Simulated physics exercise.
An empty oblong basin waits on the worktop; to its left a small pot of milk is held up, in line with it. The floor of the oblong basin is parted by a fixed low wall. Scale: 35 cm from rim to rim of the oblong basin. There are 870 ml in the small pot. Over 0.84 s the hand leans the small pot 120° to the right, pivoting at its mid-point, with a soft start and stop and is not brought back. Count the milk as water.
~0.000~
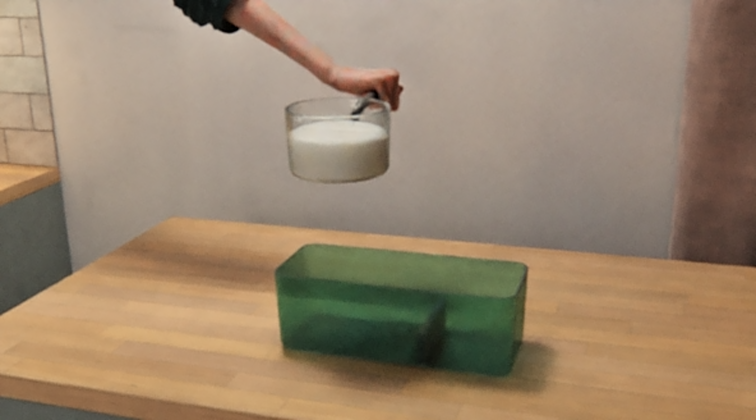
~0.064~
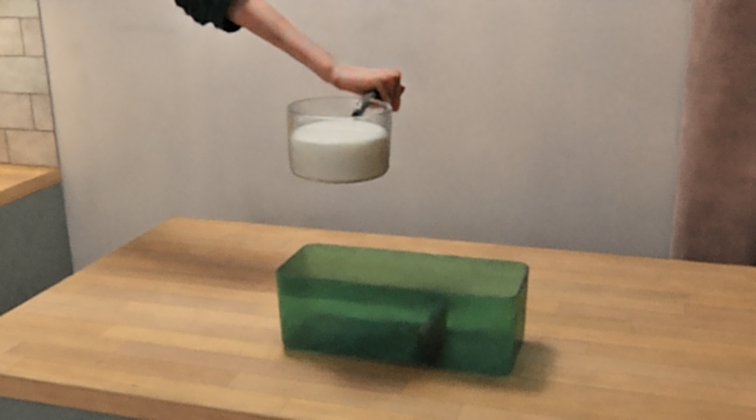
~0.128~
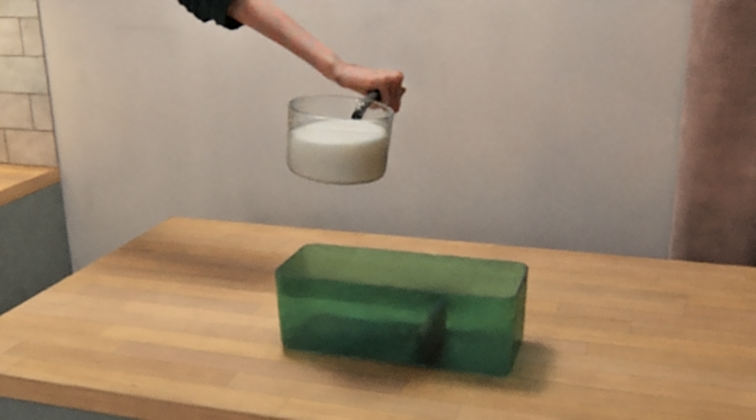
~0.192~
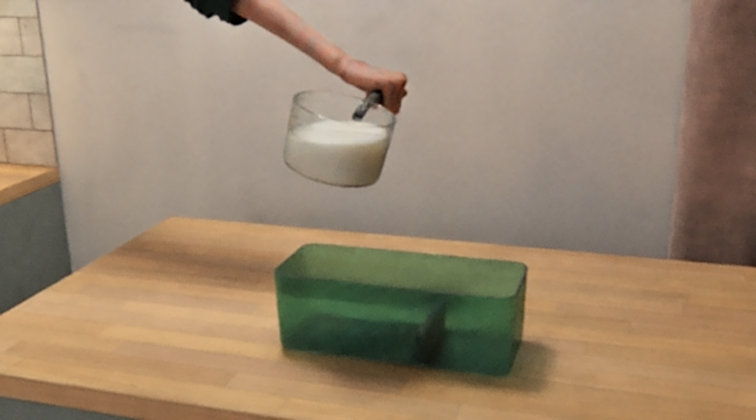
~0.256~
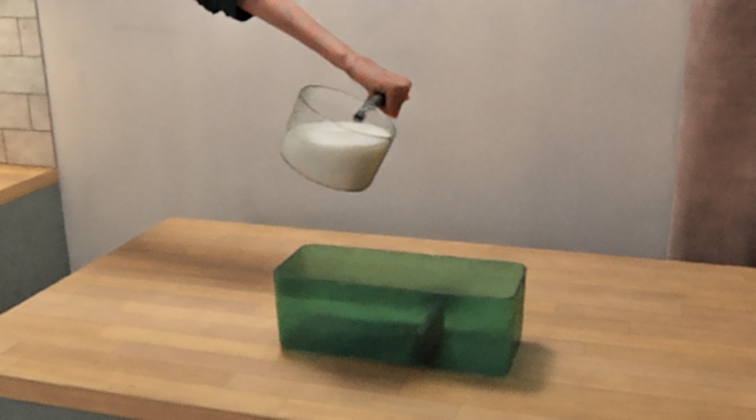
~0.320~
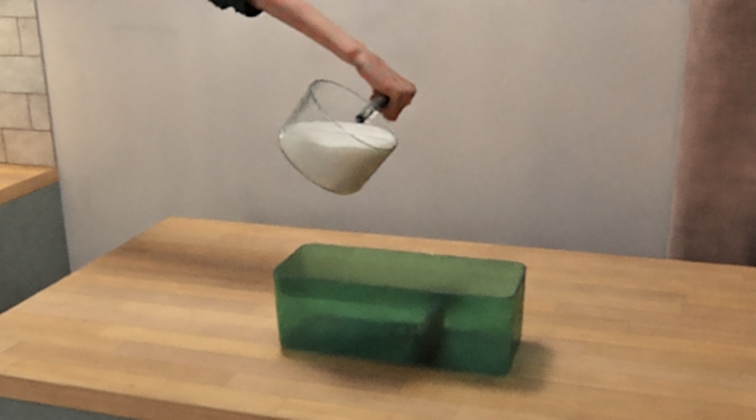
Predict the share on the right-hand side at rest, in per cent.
Roughly 40 per cent is past the wall.
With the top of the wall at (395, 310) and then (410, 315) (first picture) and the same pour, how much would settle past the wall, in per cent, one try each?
In turn about 85 and 65 per cent.
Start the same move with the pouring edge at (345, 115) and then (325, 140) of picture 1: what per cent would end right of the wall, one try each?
In turn about 10 and 10 per cent.
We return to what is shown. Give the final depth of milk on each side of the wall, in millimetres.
Left about 18 mm, right about 22 mm.
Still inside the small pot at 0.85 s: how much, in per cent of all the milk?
Some 3 per cent.
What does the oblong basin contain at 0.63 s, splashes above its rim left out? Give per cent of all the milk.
Some 20 per cent.
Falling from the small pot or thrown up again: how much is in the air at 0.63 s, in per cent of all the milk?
About 48 per cent.
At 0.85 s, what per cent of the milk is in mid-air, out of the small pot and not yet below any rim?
About 12 per cent.
By 0.63 s the tilt is 102° and 31 per cent is still to pour, 4 is left of the wall and 17 right of it.
By 0.85 s the tilt is 120° and 3 per cent is still to pour, 43 is left of the wall and 42 right of it.
By 1.09 s the tilt is 120° and 0 per cent is still to pour, 56 is left of the wall and 40 right of it.
By 1.34 s the tilt is 120° and 0 per cent is still to pour, 57 is left of the wall and 40 right of it.
At rest 57 per cent lies left of the wall, 40 right of it and 2 outside.
